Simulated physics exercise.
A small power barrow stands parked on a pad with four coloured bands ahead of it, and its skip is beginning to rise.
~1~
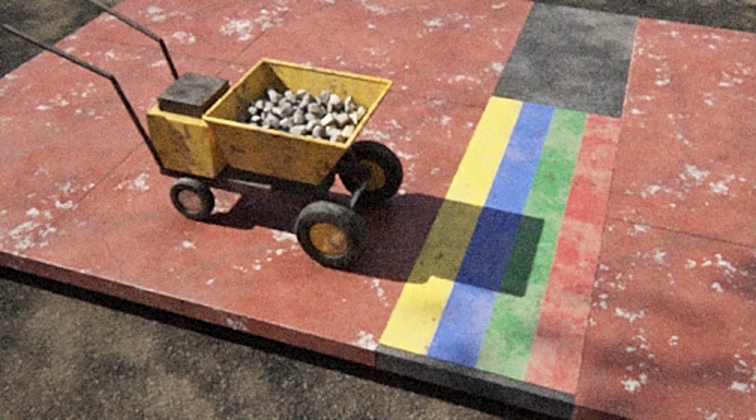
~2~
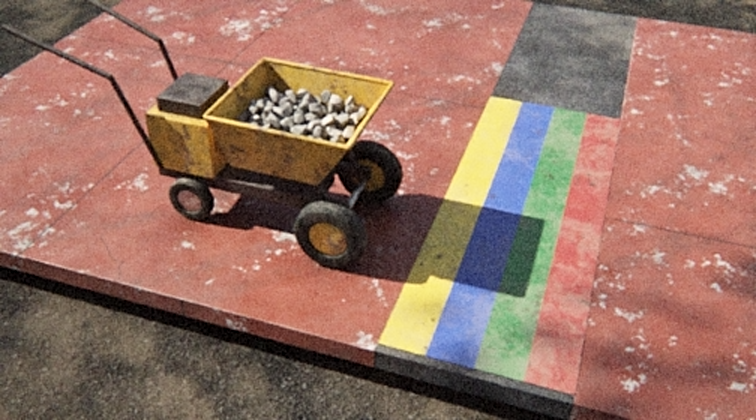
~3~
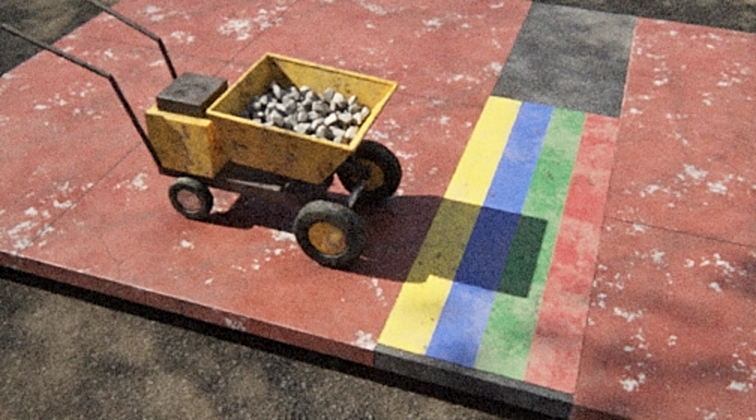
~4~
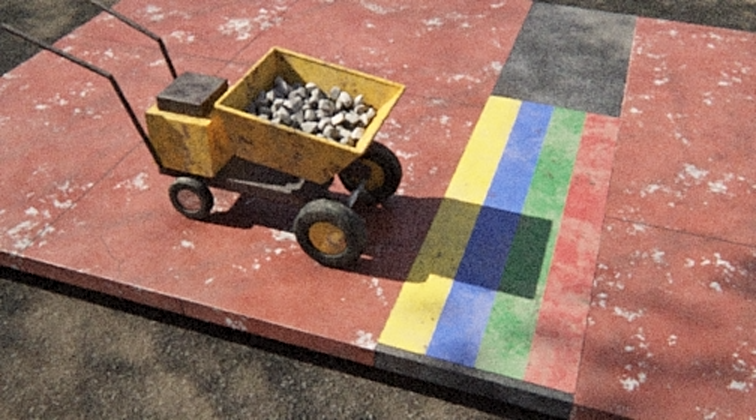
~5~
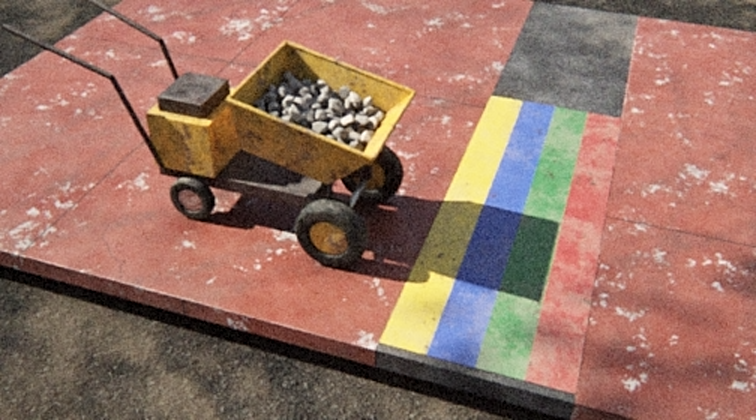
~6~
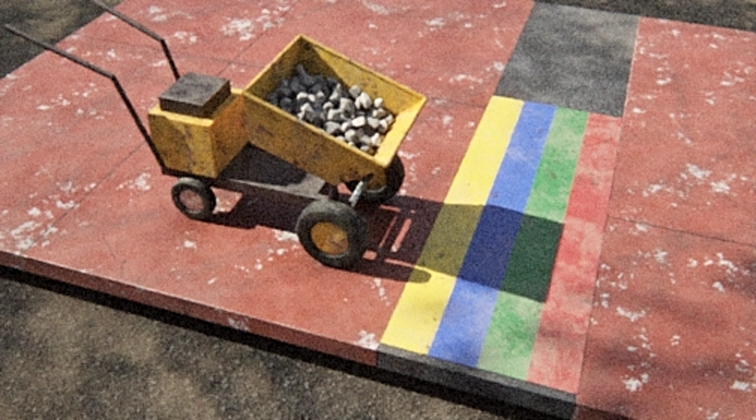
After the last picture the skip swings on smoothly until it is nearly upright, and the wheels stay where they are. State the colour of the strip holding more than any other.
It is blue.
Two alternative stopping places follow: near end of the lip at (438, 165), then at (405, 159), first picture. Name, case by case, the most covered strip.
To begin with the strip in red, and after that the green strip.
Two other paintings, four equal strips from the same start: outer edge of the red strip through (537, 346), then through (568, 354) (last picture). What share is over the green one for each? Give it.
Close to 30 percent, and close to 20 percent.
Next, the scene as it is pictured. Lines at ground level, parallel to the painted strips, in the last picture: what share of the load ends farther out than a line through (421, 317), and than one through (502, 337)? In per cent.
90 % and 20 %.
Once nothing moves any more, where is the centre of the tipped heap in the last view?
Around (487, 256).
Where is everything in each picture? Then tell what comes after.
Lip of the skip (347, 147), level; top of the load (292, 124), broken stones; yellow strip (418, 312); blue strip (463, 324); green strip (510, 336); red strip (558, 348), in the first frame.
Lip of the skip (348, 148), level; top of the load (292, 124), in the second frame.
Lip of the skip (353, 150), tipped barely; top of the load (290, 122), in the third frame.
Lip of the skip (362, 153), tipped a little; top of the load (291, 108), in the fourth frame.
Lip of the skip (373, 159), tipped a little; top of the load (292, 109), in the fifth frame.
Lip of the skip (386, 166), tipped clearly; top of the load (290, 109); yellow strip (419, 312); blue strip (464, 323); green strip (511, 335); red strip (559, 347), in the sixth frame.
Just after the last frame, skip tipped steeply; every one in the skip.
A moment on, skip tipped right over; the larger part in the skip; just a few over the yellow strip; about a tenth over the blue strip; just a few falling.
Further on, skip tipped right over; roughly a quarter in the skip; about a tenth over the yellow strip; roughly a third over the blue strip; roughly a quarter over the green strip; about a tenth over the red strip; just a few off the paint.
When it is over, skip tipped right over; about a tenth in the skip; roughly a quarter over the yellow strip; roughly half over the blue strip; roughly a quarter over the green strip; about a tenth over the red strip; just a few off the paint.
